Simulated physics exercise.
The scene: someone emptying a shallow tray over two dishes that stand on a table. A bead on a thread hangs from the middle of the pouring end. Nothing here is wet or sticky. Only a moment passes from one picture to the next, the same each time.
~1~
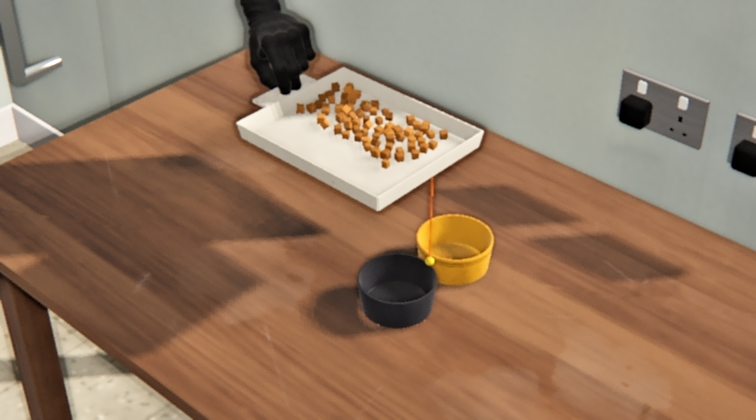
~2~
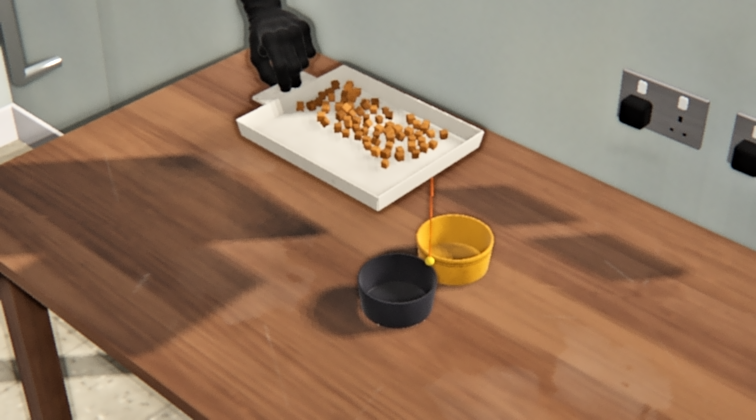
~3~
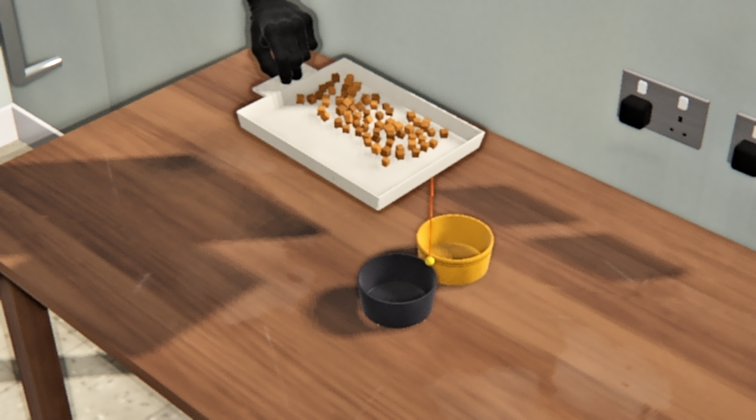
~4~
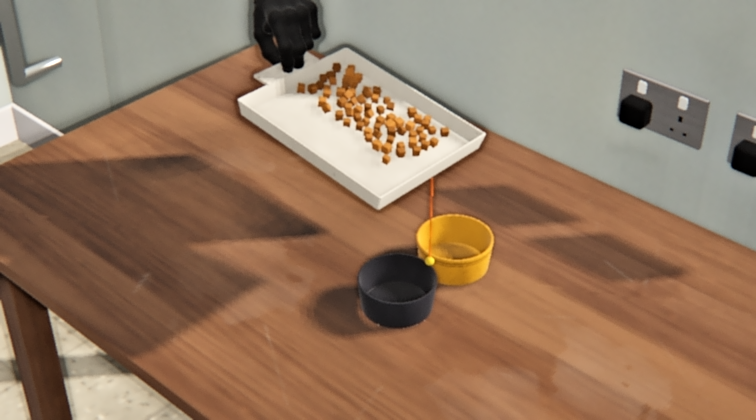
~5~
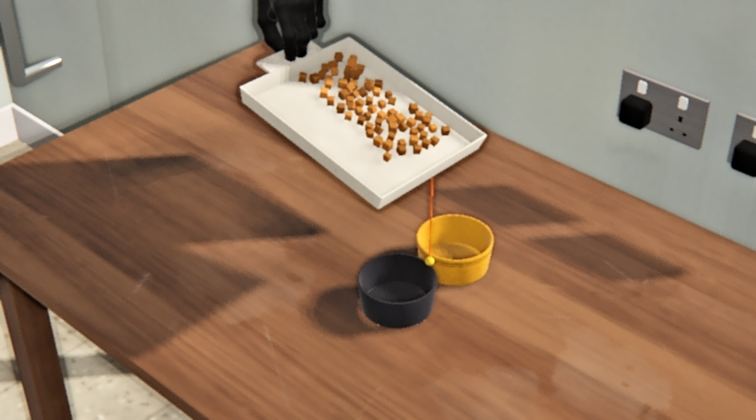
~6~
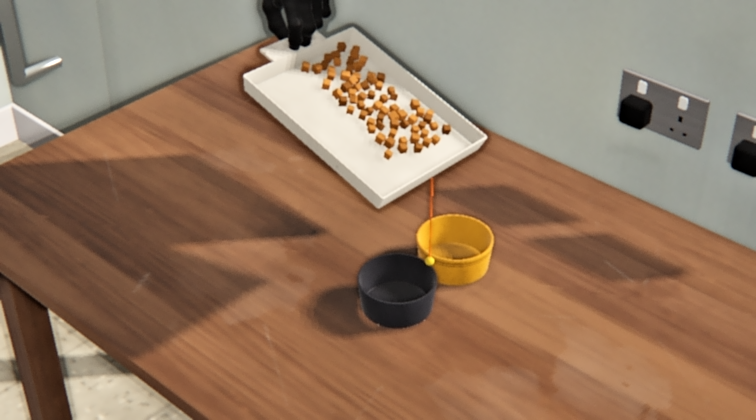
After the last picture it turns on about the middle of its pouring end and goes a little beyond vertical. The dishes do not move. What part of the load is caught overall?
The two hold only the smaller part of the load.
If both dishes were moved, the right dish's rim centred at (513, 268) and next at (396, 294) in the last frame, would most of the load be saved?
The first try: Above a half. The second: Below a half.
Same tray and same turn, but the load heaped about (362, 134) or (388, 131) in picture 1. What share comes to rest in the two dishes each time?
Near 0 % and 0 %.
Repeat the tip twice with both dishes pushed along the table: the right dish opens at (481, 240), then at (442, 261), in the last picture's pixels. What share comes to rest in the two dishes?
First some 20, then 0 per cent.
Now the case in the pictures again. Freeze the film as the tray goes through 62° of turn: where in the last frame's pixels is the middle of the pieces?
Roughly at (447, 137).
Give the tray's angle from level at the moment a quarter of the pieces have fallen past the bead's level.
At some 115 degrees.
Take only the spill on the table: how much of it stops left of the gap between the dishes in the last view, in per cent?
About 0 per cent.
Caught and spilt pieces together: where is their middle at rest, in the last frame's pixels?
Roughly at (517, 309).
Just after the last frame, tray tipped steeply; every one on the tray.
A moment on, tray tipped past a quarter turn; the larger part on the tray; about a tenth outside both; just a few in the air.
Further on, tray tipped past a quarter turn; just a few in the right dish; almost all outside both.
When it is over, tray tipped past a quarter turn; not one in the left dish; just a few in the right dish; almost all outside both.
